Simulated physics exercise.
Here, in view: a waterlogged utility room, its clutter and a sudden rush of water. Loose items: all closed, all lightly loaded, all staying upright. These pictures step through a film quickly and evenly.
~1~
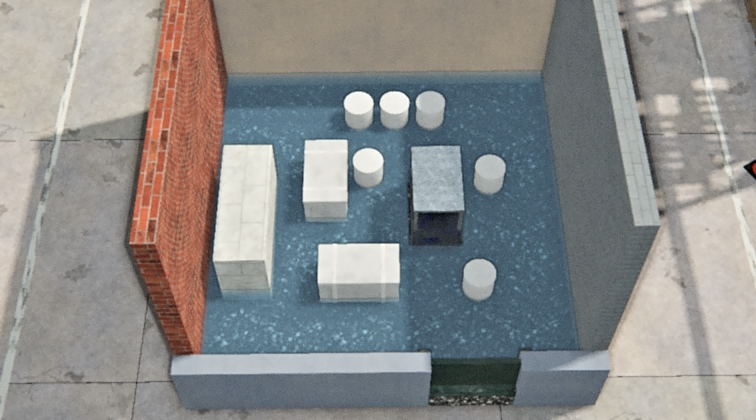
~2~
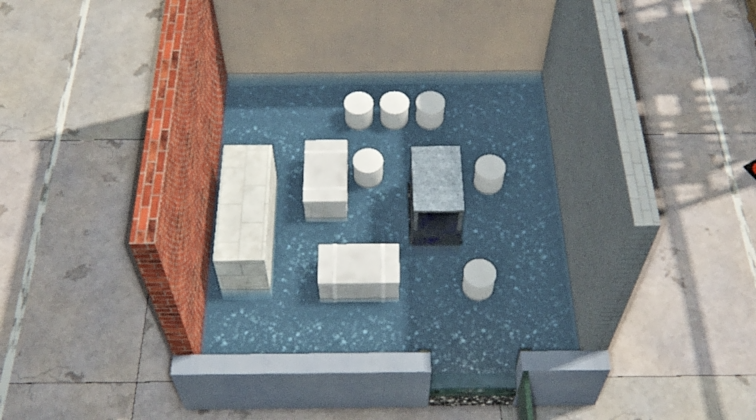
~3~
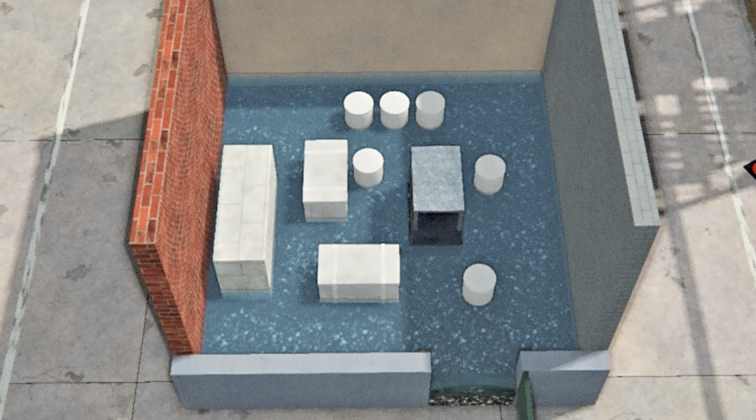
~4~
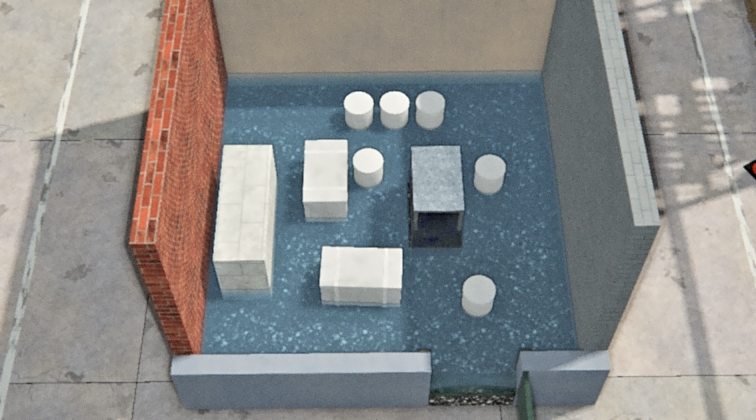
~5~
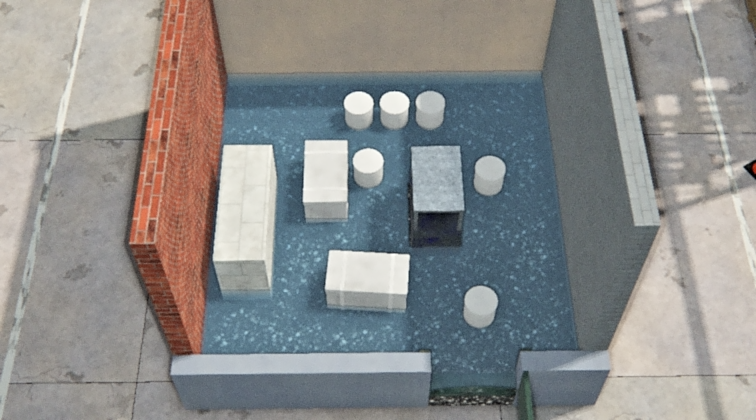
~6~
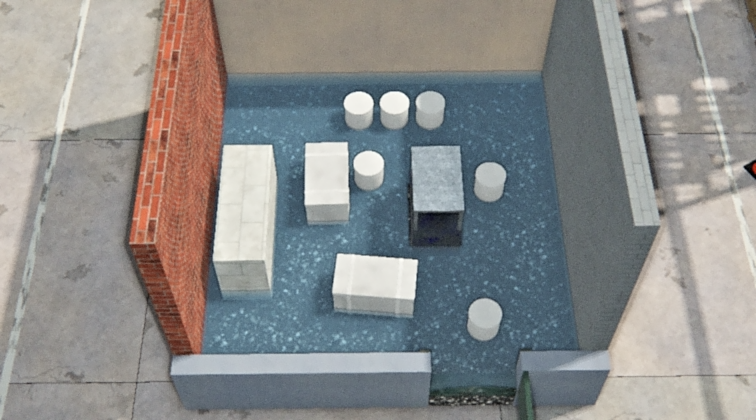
A white cylinder drifts toward the gap in the low front wall, then a block follows.
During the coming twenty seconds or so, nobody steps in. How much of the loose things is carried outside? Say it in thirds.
The way it goes, one to two in three of the loose things get out.
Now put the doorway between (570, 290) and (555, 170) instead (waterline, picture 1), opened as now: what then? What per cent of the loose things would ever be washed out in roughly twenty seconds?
Roughly 90 in a hundred.
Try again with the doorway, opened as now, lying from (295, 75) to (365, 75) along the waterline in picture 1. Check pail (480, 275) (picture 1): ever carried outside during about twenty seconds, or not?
My call: No.
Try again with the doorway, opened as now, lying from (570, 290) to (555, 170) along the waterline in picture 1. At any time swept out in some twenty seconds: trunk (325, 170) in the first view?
Remains.
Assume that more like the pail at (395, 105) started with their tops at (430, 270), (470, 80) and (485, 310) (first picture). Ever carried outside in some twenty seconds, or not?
Here's how it goes, in order: Gets out, then does not get out, then gets out.
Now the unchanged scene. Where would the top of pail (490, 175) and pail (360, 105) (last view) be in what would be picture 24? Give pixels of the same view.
Estimated: (481, 288); (377, 126).
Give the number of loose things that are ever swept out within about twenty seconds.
4.
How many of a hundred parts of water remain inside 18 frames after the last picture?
Close to 70 percent of it stays.
A moment on, 1 of 8 are out; 7 afloat.
Next, 2 of 8 are out; 6 afloat.
Later, 3 of 8 are out; 5 afloat.
In the end, 4 of 8 are out; 3 afloat.
